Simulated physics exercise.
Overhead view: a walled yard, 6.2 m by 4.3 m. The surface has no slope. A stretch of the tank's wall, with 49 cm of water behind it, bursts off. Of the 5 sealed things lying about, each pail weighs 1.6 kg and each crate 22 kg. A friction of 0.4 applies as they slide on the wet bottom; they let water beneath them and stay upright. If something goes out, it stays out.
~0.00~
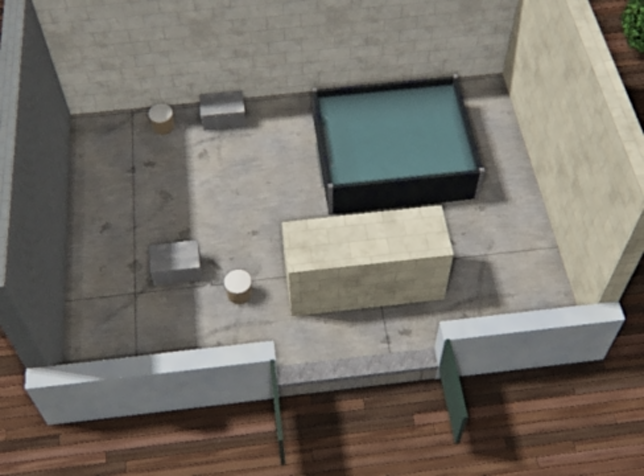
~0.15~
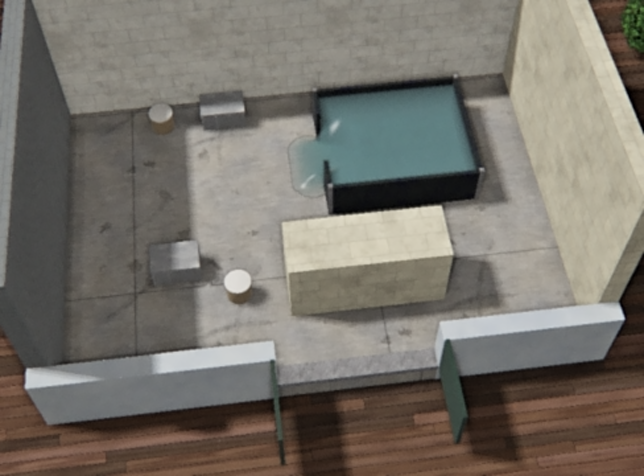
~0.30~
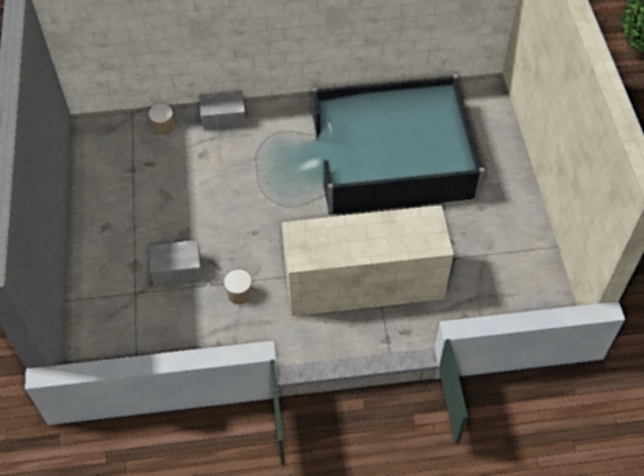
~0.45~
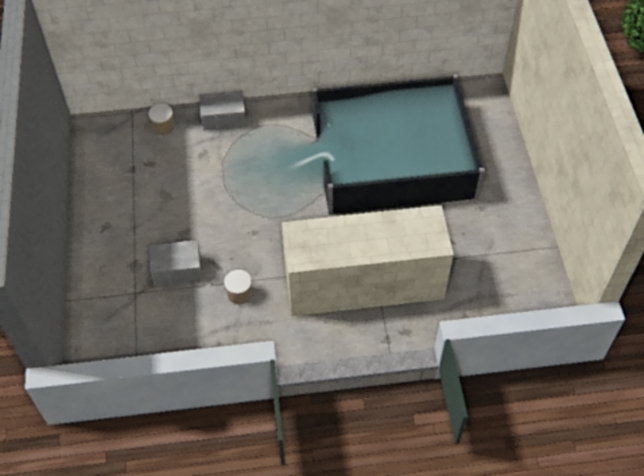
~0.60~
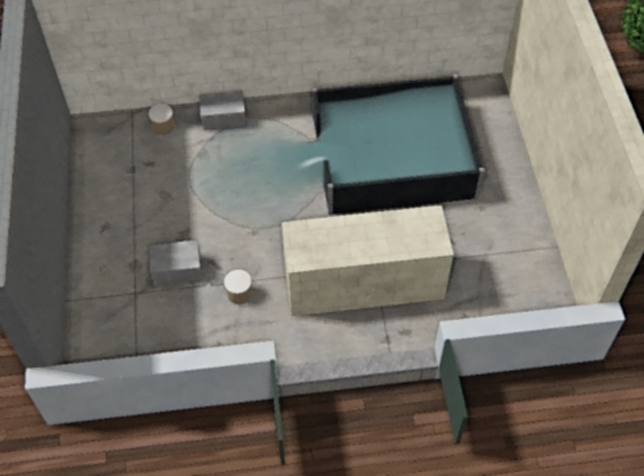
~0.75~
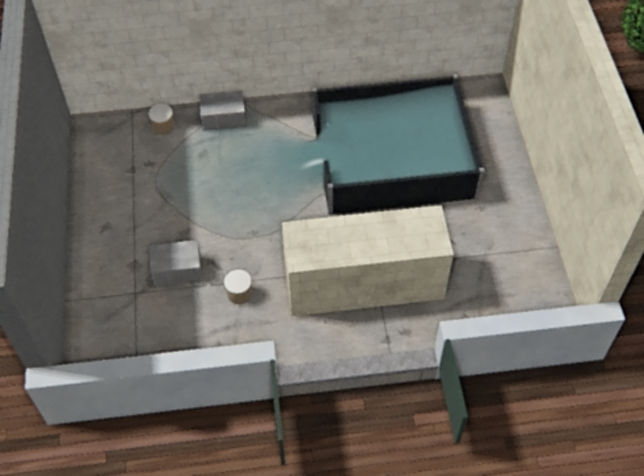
Walled yard from above, water bursting through the left side of a dark tank and spreading leftward across the grey floor.
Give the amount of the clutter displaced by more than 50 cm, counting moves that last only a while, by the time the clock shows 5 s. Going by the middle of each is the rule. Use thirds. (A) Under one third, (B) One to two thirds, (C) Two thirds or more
B, one to two thirds.
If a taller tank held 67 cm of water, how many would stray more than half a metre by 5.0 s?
Count under that change: 4.
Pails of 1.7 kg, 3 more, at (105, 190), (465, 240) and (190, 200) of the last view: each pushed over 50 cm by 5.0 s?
Beyond it, within it, beyond it.
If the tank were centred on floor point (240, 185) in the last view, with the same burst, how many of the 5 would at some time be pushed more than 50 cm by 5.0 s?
In that case the number is 3.
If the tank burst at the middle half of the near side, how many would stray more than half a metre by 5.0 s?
That gives 1 of them.
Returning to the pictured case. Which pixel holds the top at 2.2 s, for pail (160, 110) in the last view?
Position: Approx. (96, 103).
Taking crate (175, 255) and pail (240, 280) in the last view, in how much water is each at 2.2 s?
Depths: Near 5 cm, then near 2 cm.
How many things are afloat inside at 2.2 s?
I get 1.
After 1.1 s 0 of 5 are over 50 cm from their spots; 0 afloat.
After 2.2 s 1 of 5 are over 50 cm from their spots; 1 afloat.
After 3.5 s 3 of 5 are over 50 cm from their spots; 2 afloat.
After 5.0 s 3 of 5 are over 50 cm from their spots, and 3 have been at some point; 2 afloat.
